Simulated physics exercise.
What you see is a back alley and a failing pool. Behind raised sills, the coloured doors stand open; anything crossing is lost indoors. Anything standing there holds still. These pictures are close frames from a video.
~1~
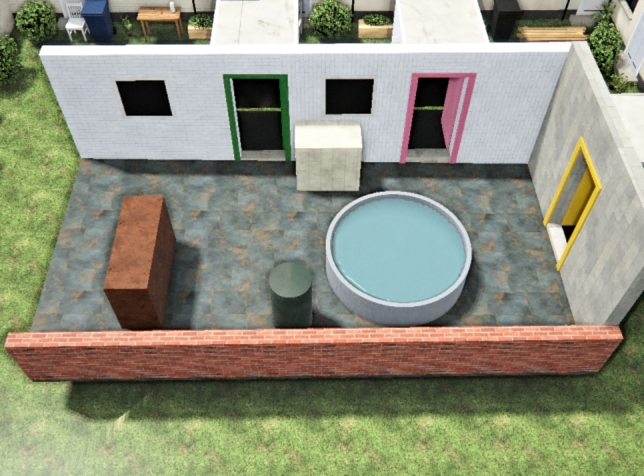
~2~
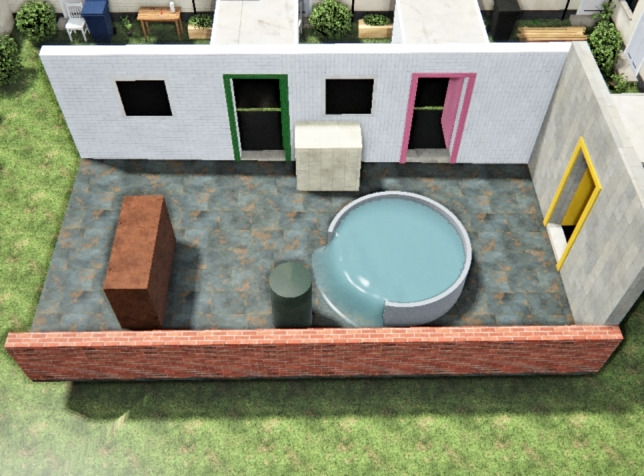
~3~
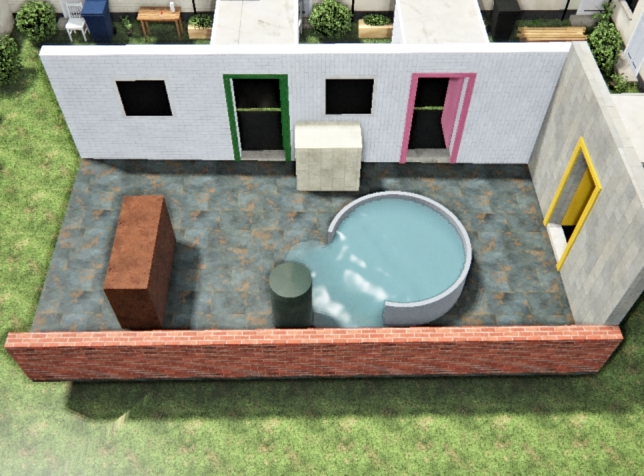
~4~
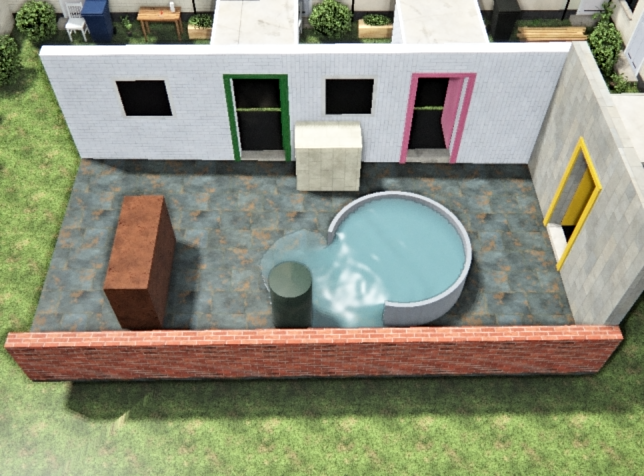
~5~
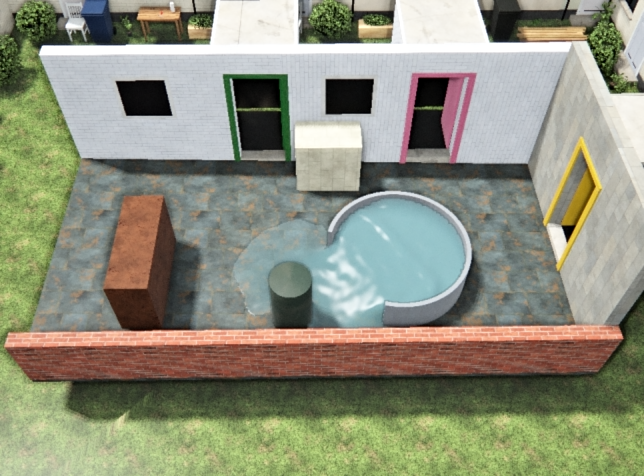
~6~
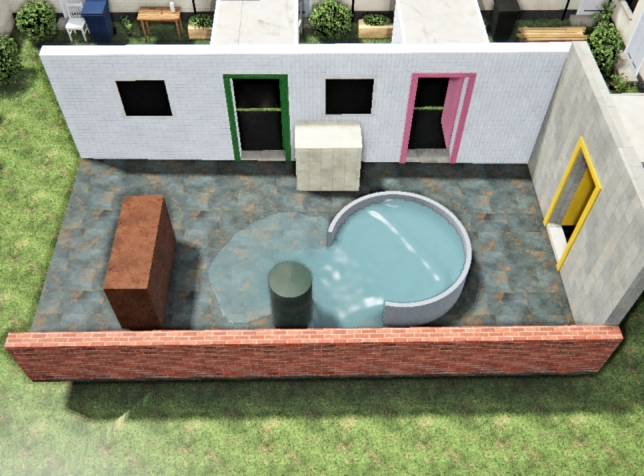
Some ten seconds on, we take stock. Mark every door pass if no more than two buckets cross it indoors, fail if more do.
Marks: Yellow door pass, pink door pass, green door fail.
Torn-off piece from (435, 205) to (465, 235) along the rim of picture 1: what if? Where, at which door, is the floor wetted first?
The yellow-painted one.
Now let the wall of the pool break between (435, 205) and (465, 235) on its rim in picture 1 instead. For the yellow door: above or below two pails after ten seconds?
Yellow: Exceeds it.
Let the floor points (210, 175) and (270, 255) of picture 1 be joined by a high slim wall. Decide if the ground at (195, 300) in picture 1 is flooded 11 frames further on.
That spot is swamped.
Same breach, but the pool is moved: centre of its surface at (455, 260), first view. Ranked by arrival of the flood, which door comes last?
The pink-painted one.
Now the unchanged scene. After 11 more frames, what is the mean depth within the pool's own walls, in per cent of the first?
My figure is about 46 in a hundred.
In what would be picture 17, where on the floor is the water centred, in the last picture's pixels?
Close to (334, 286).
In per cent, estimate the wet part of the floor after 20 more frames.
Close to 60 %.
A moment on, water covers 30 % of the floor; the yellow door not reached, the pink door not reached, the green door not reached.
Next, water covers 35 % of the floor; the yellow door not reached, the pink door not reached, the green door not reached.
Then, water covers 60 % of the floor; the yellow door wet at the sill, nothing in, the pink door not reached, the green door wet at the sill, nothing in.
Later, water covers 80 % of the floor; the yellow door wet at the sill, nothing in, the pink door wet at the sill, nothing in, the green door over two buckets in.
In the end, water covers 85 % of the floor; the yellow door under two buckets in, the pink door wet at the sill, nothing in, the green door far over two buckets in.
